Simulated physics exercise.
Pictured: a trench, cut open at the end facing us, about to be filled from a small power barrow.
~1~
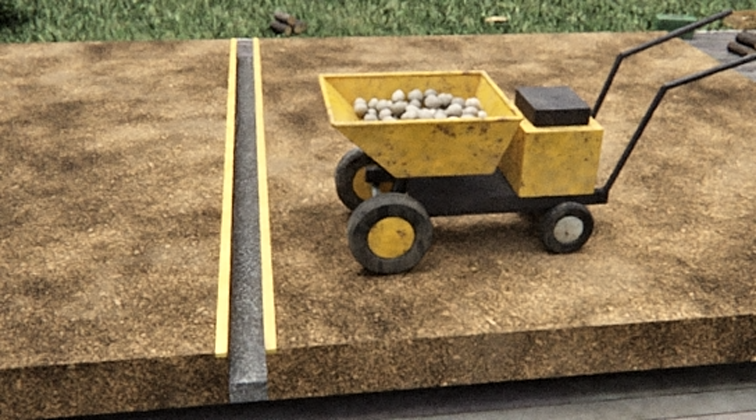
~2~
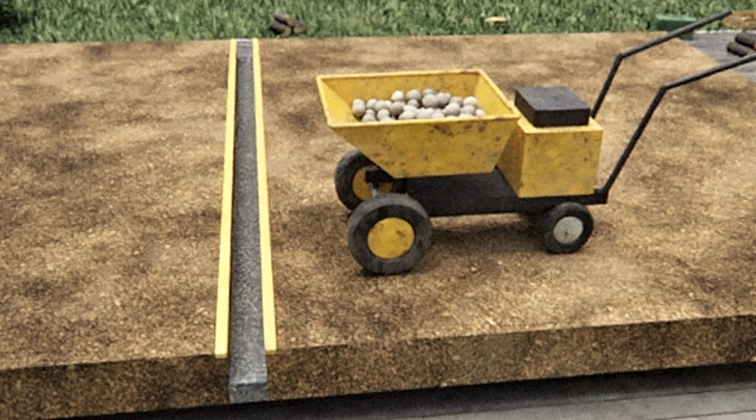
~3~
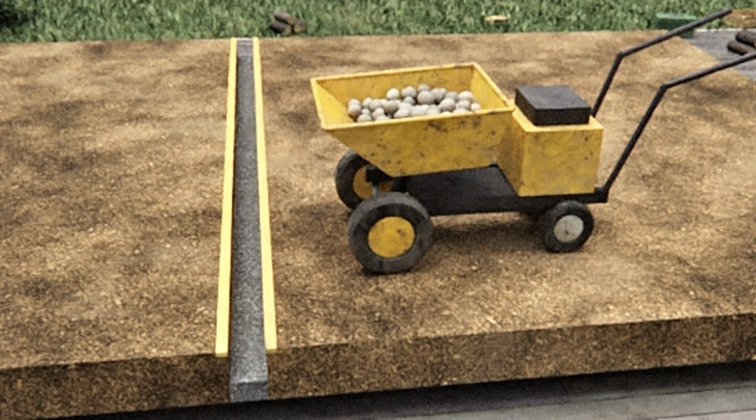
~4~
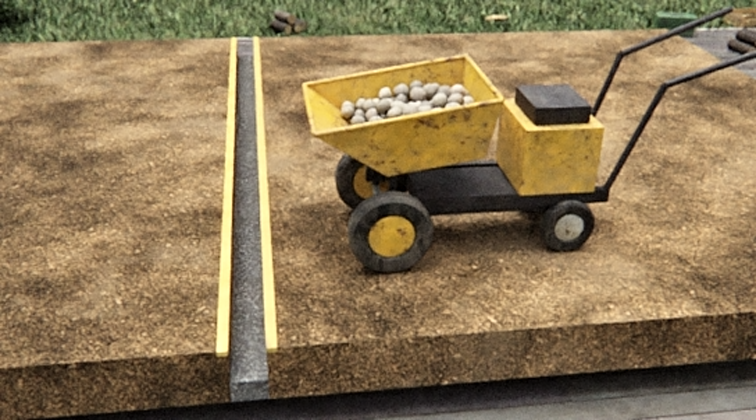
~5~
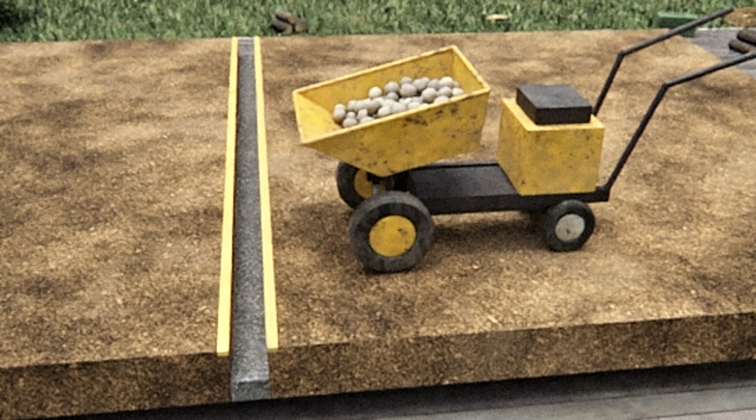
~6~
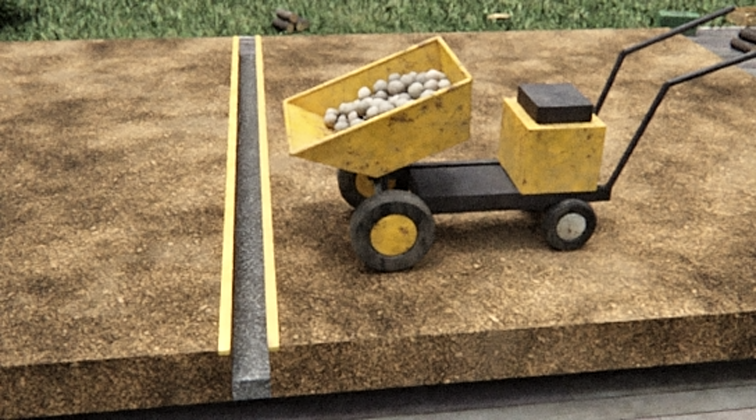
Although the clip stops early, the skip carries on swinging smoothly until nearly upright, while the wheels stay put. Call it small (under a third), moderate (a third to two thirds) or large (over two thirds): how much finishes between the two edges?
Moderate.
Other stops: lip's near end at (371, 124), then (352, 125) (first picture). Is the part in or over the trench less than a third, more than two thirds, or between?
First: Between a third and two thirds. Second: One to two thirds.
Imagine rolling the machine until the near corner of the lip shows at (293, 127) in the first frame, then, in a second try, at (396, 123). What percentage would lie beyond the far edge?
Trial 1 around 80 %, trial 2 around 10 %.
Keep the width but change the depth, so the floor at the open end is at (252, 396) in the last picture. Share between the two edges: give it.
Roughly 60 in a hundred.
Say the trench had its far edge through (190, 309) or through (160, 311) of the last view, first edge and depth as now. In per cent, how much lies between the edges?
In order: Some 90 per cent, then some 100 per cent.
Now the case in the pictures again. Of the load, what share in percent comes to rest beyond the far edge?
40 %.
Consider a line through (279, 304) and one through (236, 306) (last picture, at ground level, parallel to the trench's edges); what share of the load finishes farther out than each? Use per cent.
Estimate: 90 %, then 40 %.
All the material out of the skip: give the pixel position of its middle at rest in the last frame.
It settles centred around (239, 239).
Just after the last frame, skip tipped steeply; every one in the skip.
A moment on, skip tipped right over; roughly two thirds in the skip; roughly a quarter in or heaped over the trench; about a tenth beyond it; just a few falling.
Further on, skip tipped right over; about a tenth in the skip; roughly half in or heaped over the trench; roughly a third beyond it.
When it is over, skip tipped right over; about a tenth in the skip; roughly half in or heaped over the trench; roughly a third beyond it.
